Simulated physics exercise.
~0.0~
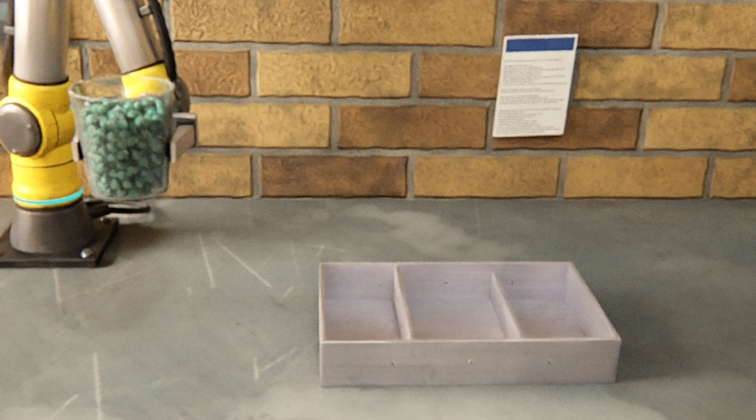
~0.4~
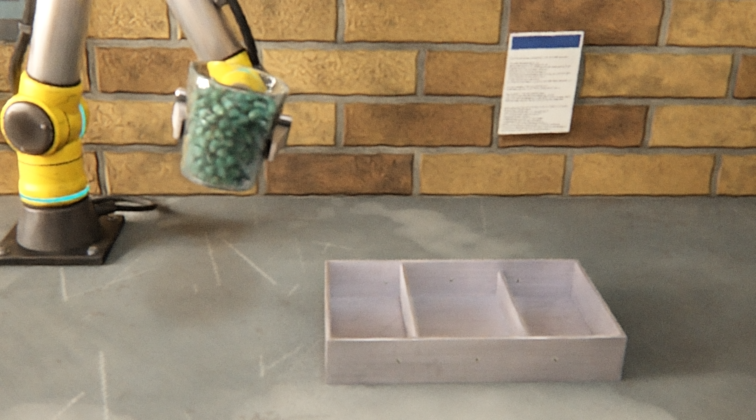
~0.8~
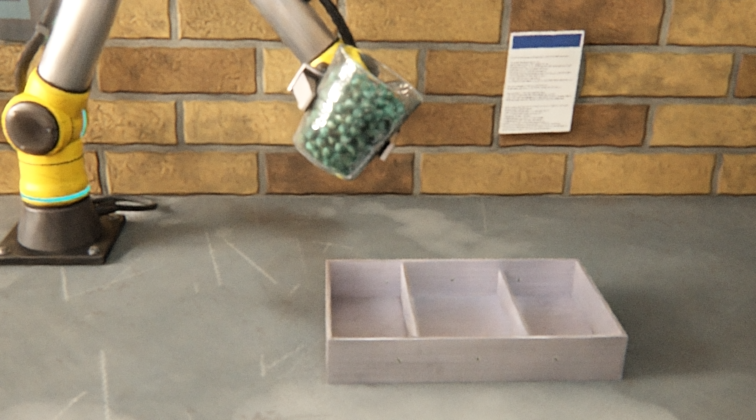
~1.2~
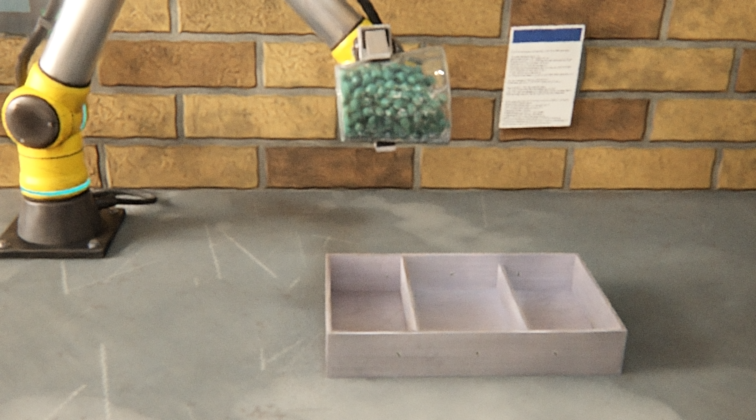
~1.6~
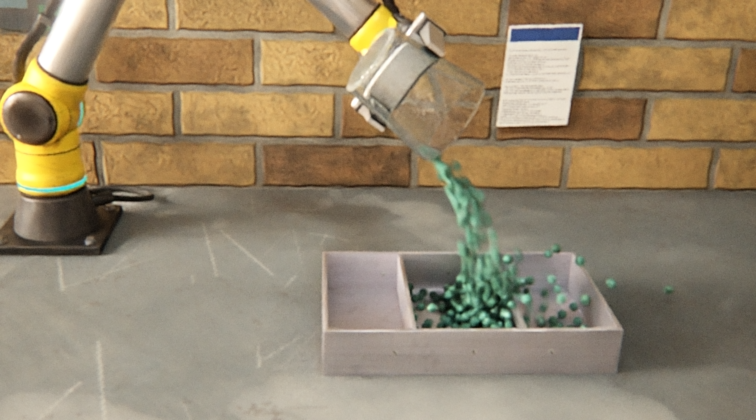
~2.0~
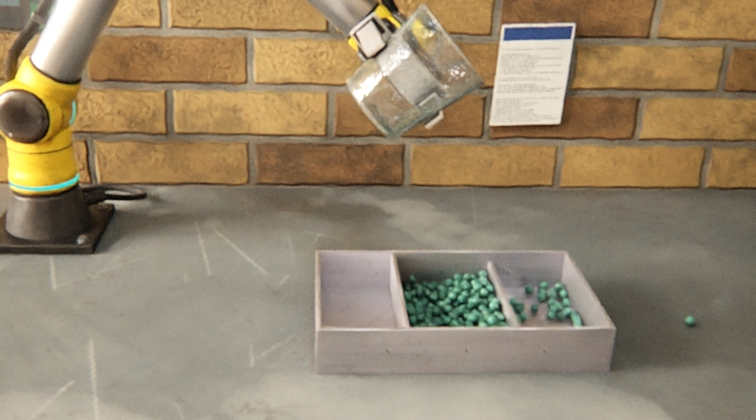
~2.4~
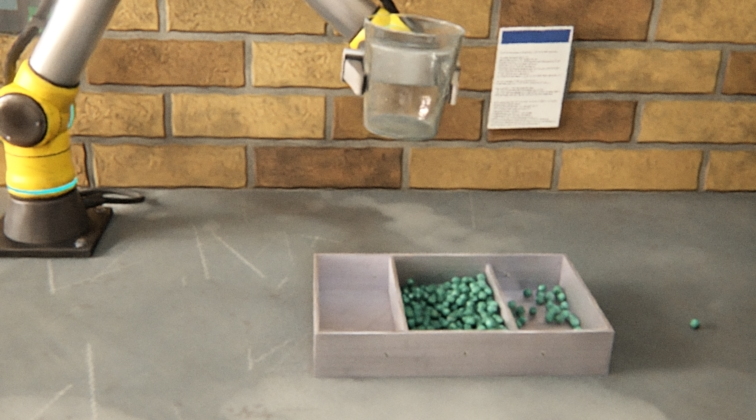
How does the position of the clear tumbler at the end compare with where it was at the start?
It starts at the left, close to the robot arm's base, and ends farther right and a little higher, held above the divided box.
